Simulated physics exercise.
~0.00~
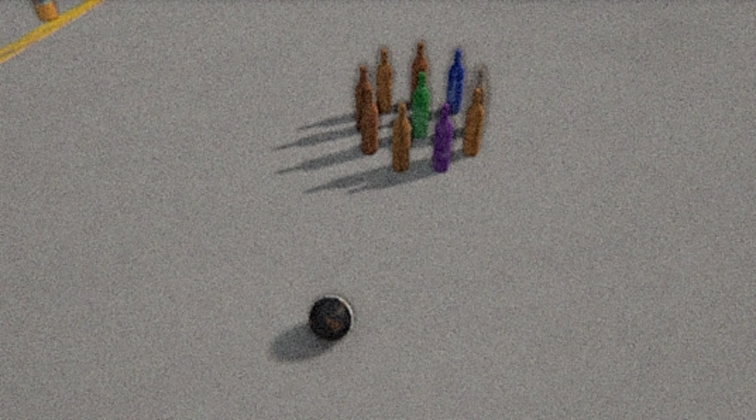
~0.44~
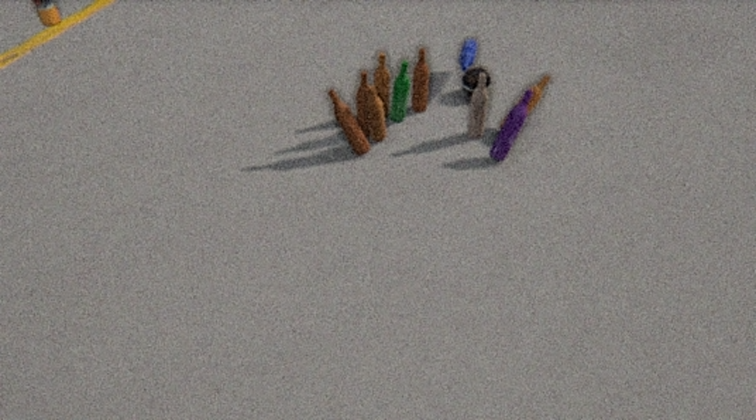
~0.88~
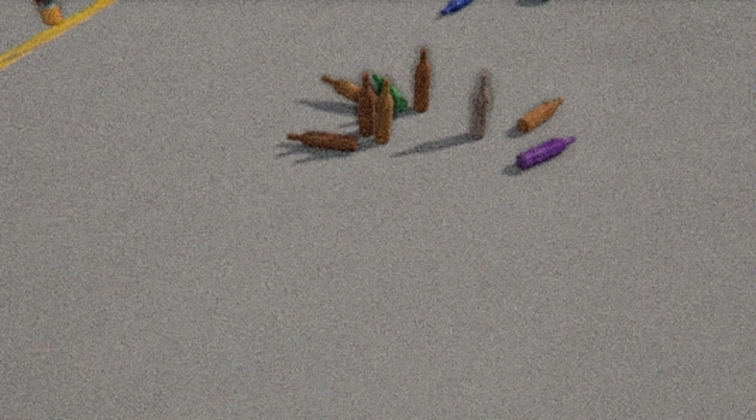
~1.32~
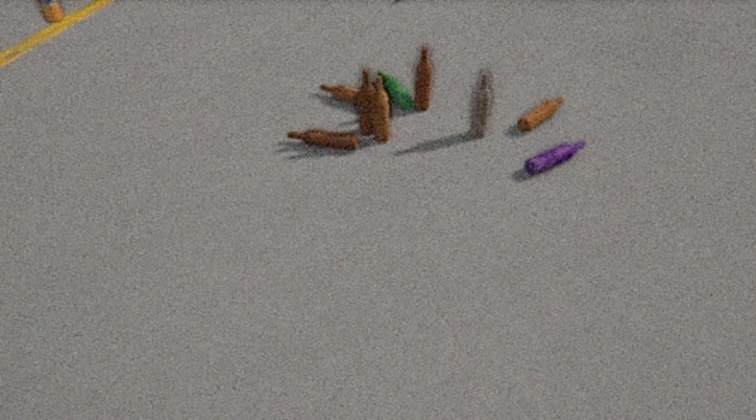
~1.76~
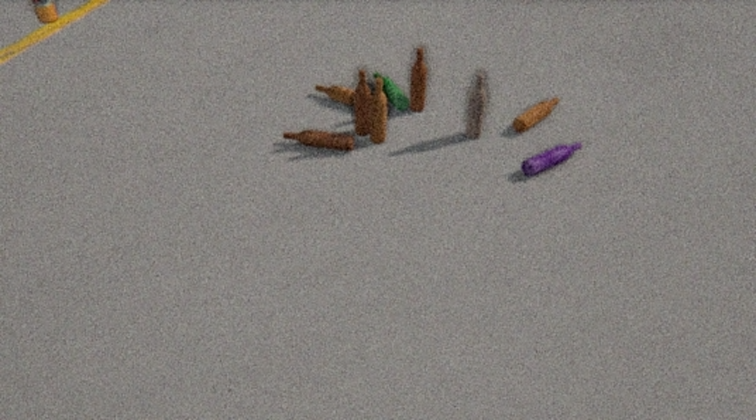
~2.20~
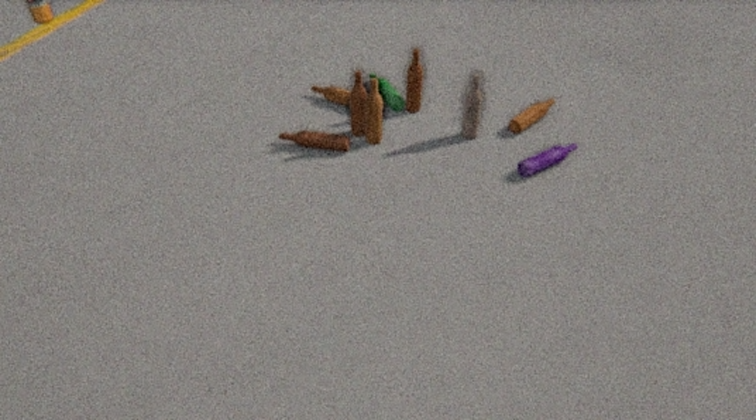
At first, a dark ball rolls across a grey floor towards a cluster of upright, bottle-shaped skittles, mostly brown, with a green one in the middle, a purple one in front and a blue one behind. The ball drives up and to the right through the group, tipping the purple skittle and others and reaching the blue one at the back. The blue skittle lies toppled at the top edge as the ball leaves, then slips out of view too. Purple and orange-brown skittles settle on the right, while green and brown ones lie on the left. Four skittles remain standing.
